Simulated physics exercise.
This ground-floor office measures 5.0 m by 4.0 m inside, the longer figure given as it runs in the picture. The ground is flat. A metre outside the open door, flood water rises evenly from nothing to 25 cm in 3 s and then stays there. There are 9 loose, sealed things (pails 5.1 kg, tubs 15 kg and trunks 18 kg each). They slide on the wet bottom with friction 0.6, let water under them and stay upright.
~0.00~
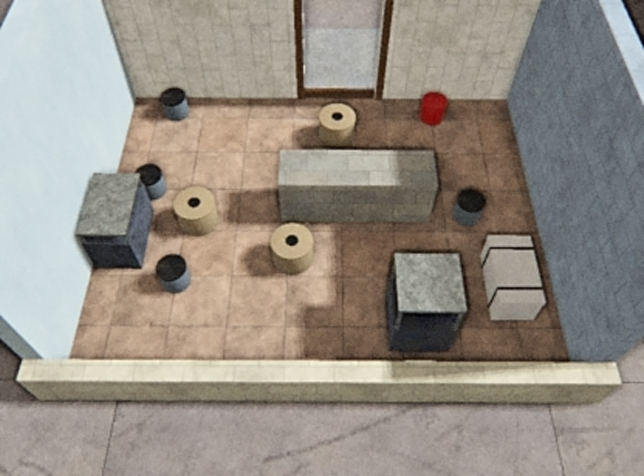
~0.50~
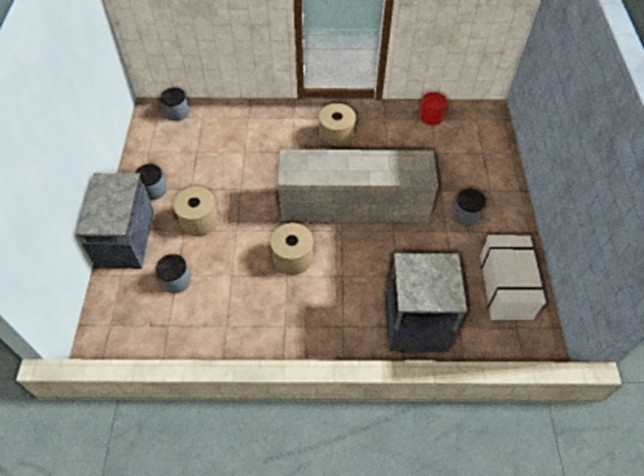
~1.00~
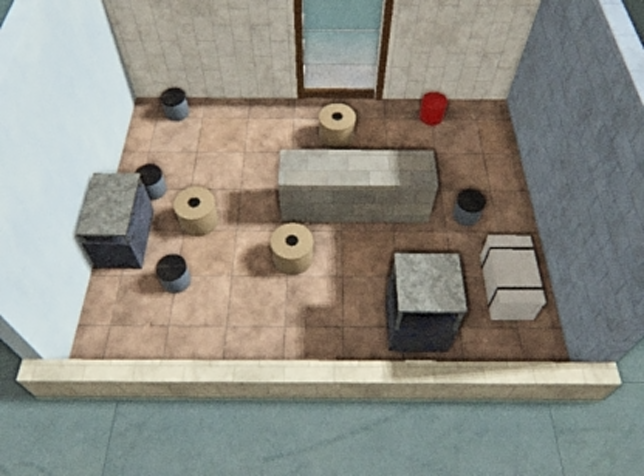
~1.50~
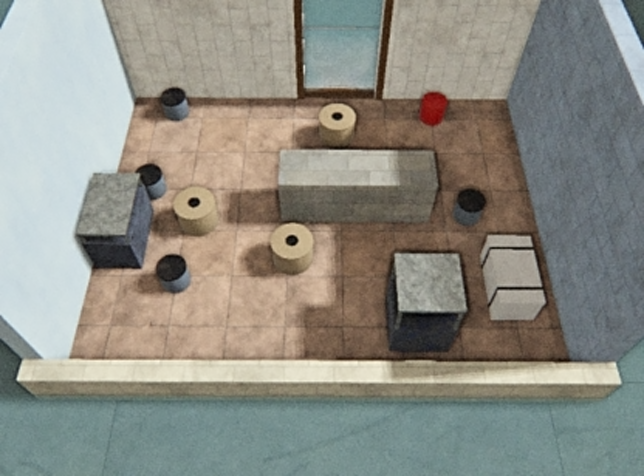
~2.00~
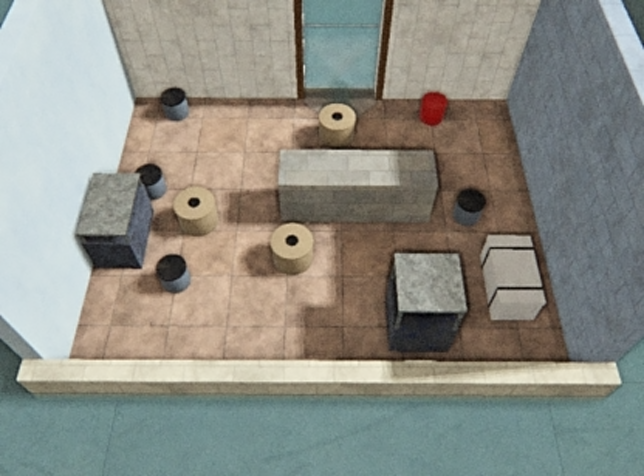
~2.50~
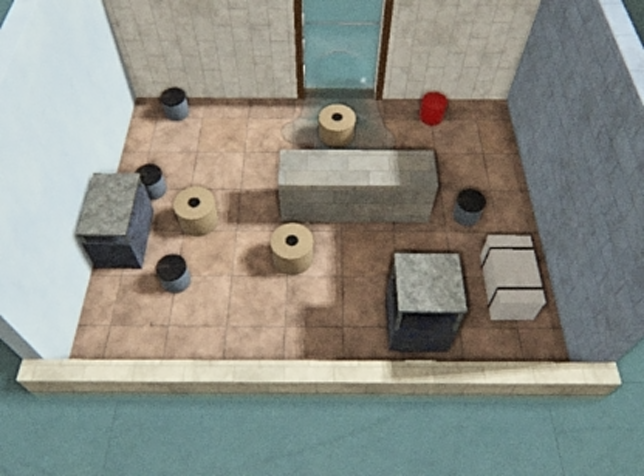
Water spreads over the pale paving outside the office, turning it blue-green, then creeps through the open doorway and around the nearest round tub, while the red pail, the other tubs and the boxy furniture stay in place.
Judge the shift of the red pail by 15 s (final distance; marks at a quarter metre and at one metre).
Red pail slides a little.
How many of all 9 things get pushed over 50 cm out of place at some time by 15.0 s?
I count 7.
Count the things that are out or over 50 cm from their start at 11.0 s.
I count 5.
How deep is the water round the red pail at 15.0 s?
About 12 cm.
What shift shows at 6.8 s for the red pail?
Roughly 0 cm by then.
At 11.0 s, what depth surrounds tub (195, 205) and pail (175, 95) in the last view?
About 8 and 8 cm.
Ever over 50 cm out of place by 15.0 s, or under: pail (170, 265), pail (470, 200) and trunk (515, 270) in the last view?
In that order: Past it, short of it, past it.
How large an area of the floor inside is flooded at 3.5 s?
Roughly 5.0 m2.
After 3.5 s the red pail is near (435, 100), 0.0 m from its start, aground; 0 afloat.
After 6.8 s the red pail is near (435, 100), 0.0 m from its start, aground; 1 afloat.
After 11.0 s the red pail is near (478, 119), 0.6 m from its start, afloat; 5 afloat.
After 15.0 s the red pail is near (471, 125), 0.6 m from its start, afloat; 8 afloat.
